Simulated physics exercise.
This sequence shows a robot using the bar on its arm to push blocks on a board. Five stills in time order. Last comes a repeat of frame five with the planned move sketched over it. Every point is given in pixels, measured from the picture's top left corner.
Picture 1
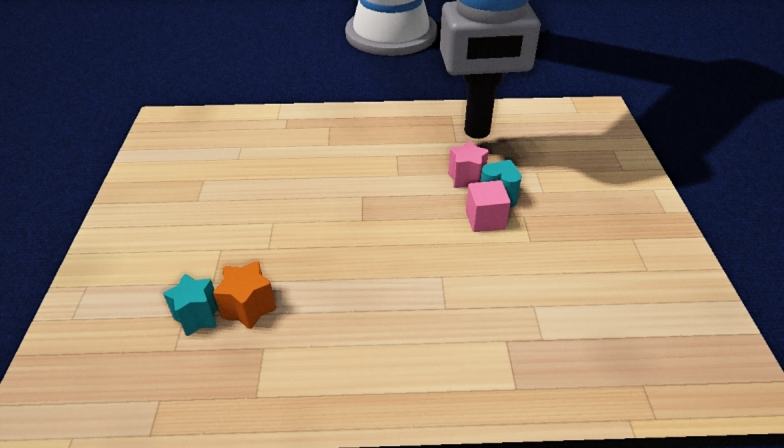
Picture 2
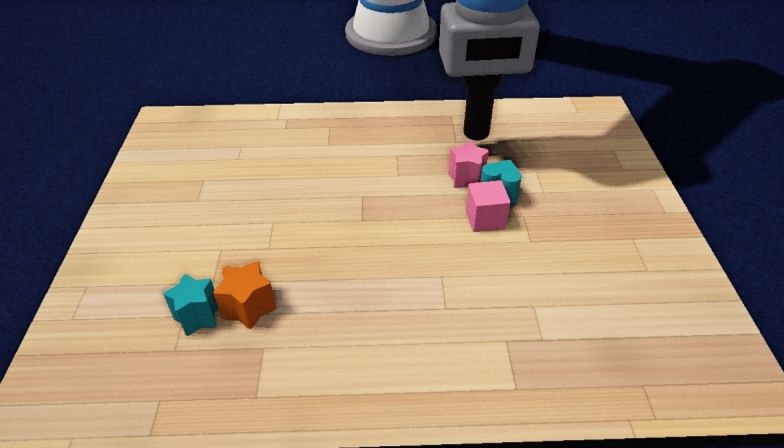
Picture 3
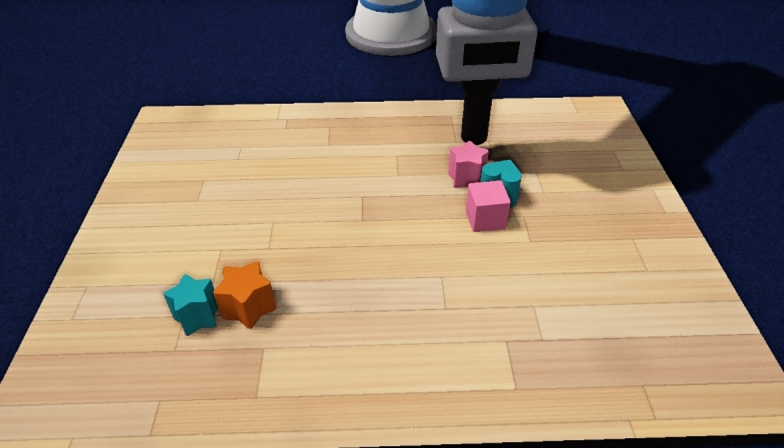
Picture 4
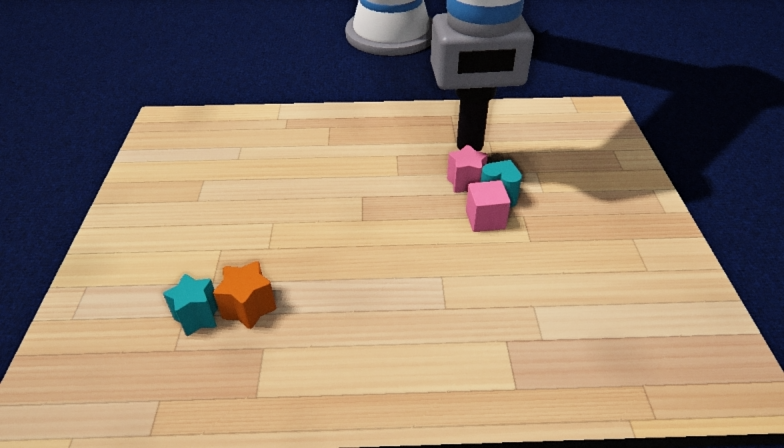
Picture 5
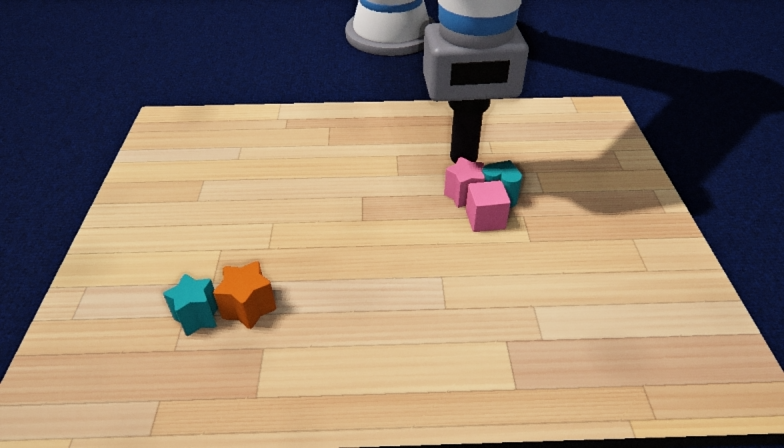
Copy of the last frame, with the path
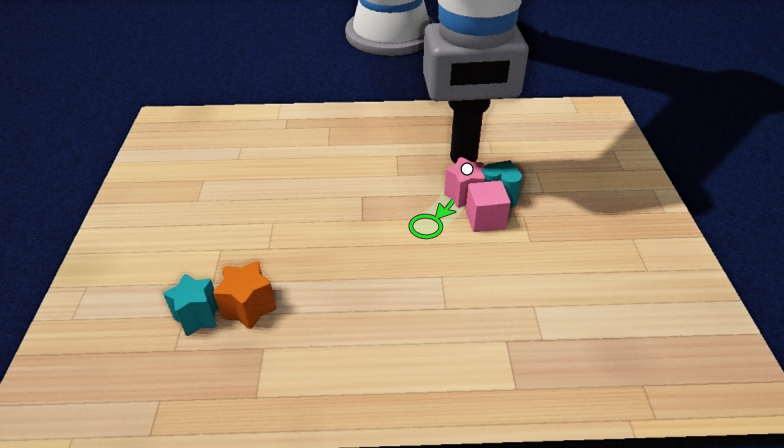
Robot arm lowering its black bar toward a cluster of blocks and nudging a pink star block slightly forward on a wooden board.
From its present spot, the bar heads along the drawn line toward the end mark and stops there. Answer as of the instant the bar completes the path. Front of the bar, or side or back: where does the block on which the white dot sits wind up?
It is no longer ahead.
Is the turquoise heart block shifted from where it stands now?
No, that is not how it ends up.
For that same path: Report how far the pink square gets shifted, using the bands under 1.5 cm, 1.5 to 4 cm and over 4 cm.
The pink square ends up a moderate distance away, 1.5 to 4 cm.
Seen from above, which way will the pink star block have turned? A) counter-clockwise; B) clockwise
I'll go with A - counter-clockwise.
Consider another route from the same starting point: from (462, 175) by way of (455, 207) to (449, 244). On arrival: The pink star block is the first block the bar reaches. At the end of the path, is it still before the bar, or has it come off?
That block remains ahead.
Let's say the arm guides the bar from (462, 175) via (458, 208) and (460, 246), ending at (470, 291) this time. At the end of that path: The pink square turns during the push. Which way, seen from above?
From above, it looks like the pink square goes counterclockwise.
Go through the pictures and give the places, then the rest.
In the first picture, bar tip (477, 133); block tops, pink star block (469, 152); pink square (489, 193); turquoise heart block (503, 170).
In the second picture, bar (476, 134); blocks unchanged.
In the third picture, bar (474, 139); blocks unchanged.
In the fourth picture, bar (470, 147); pink star block (469, 157).
In the fifth picture, bar (464, 159); pink star block (467, 169); pink square (489, 193); turquoise heart block (503, 170).
Path on the board, from (462, 175) over (457, 193) and (445, 210) to (426, 226); the dot is on the pink star block.
What follows on the original path. Halfway along, bar (453, 187); pink star block (455, 195), turned 20° anticlockwise; pink square (495, 205), turned 50° anticlockwise.
At the end, bar (427, 211); pink star block (445, 218), turned 55° anticlockwise; pink square (495, 206), turned 50° anticlockwise; turquoise heart block in place.
